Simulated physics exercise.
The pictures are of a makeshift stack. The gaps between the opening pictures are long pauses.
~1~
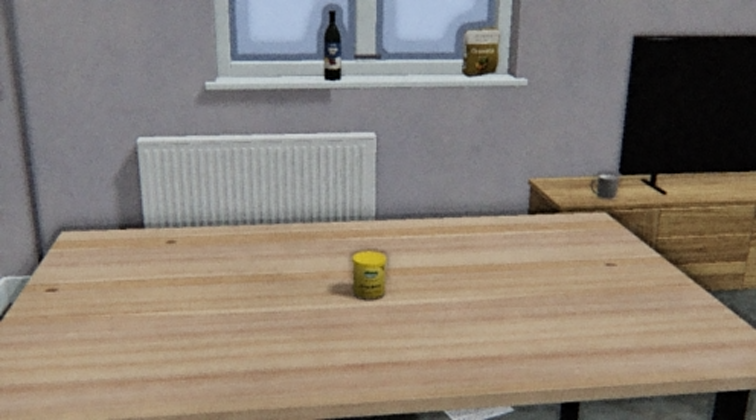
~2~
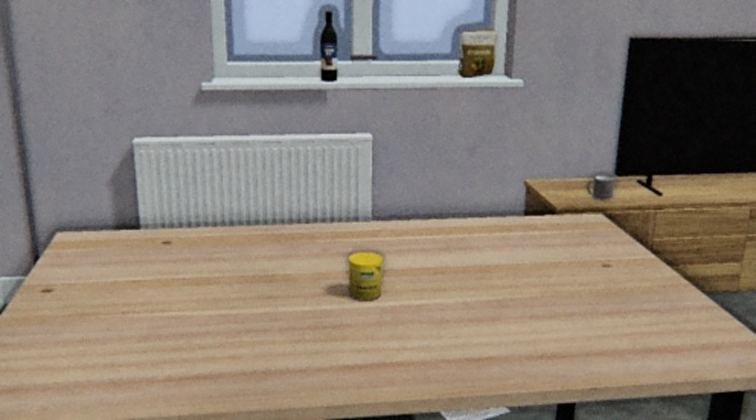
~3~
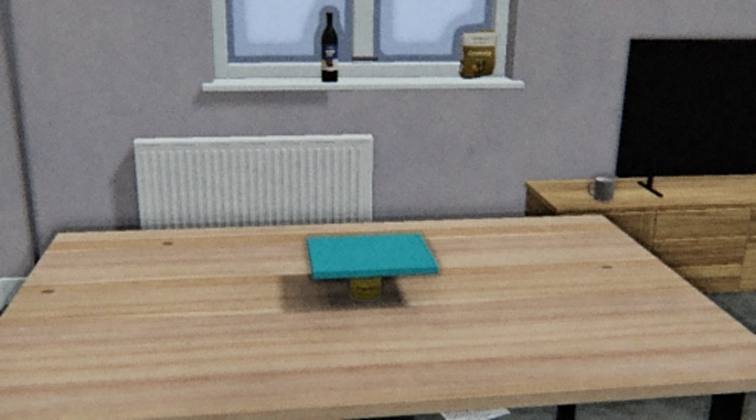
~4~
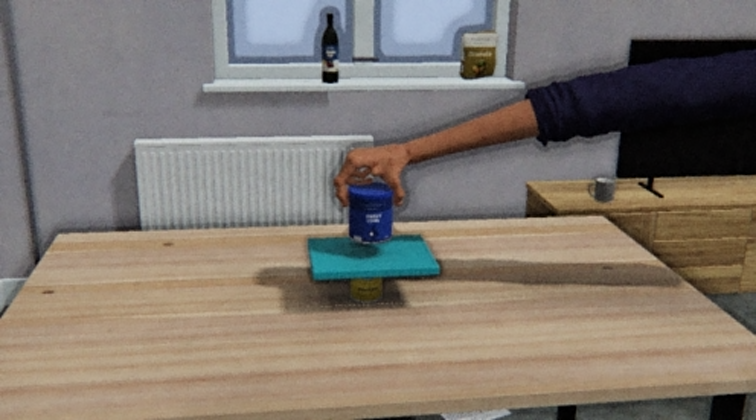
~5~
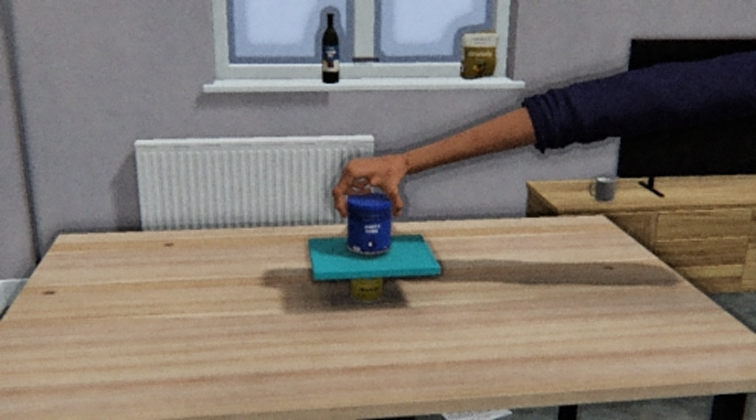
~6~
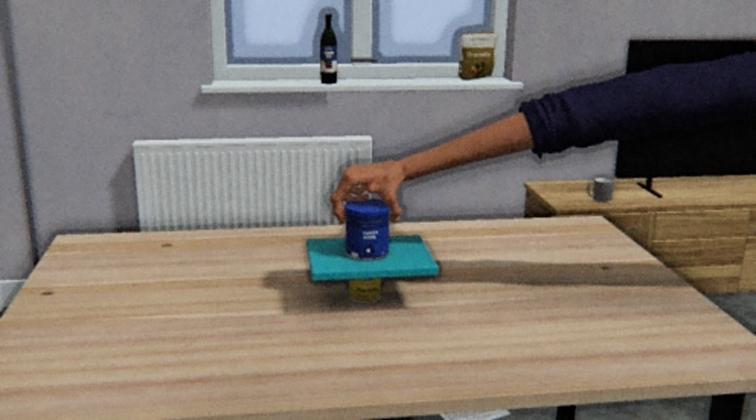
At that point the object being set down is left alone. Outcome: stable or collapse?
Oh, it remains standing just fine.
Then, 0.20 s past the last view, nothing moves.
Then, 0.40 s past the last view, blue tin resting near (367, 230).
Finally, all 3 still in place. Final places as the last picture's camera would see them, blue tin near (367, 230). The stack stays up.
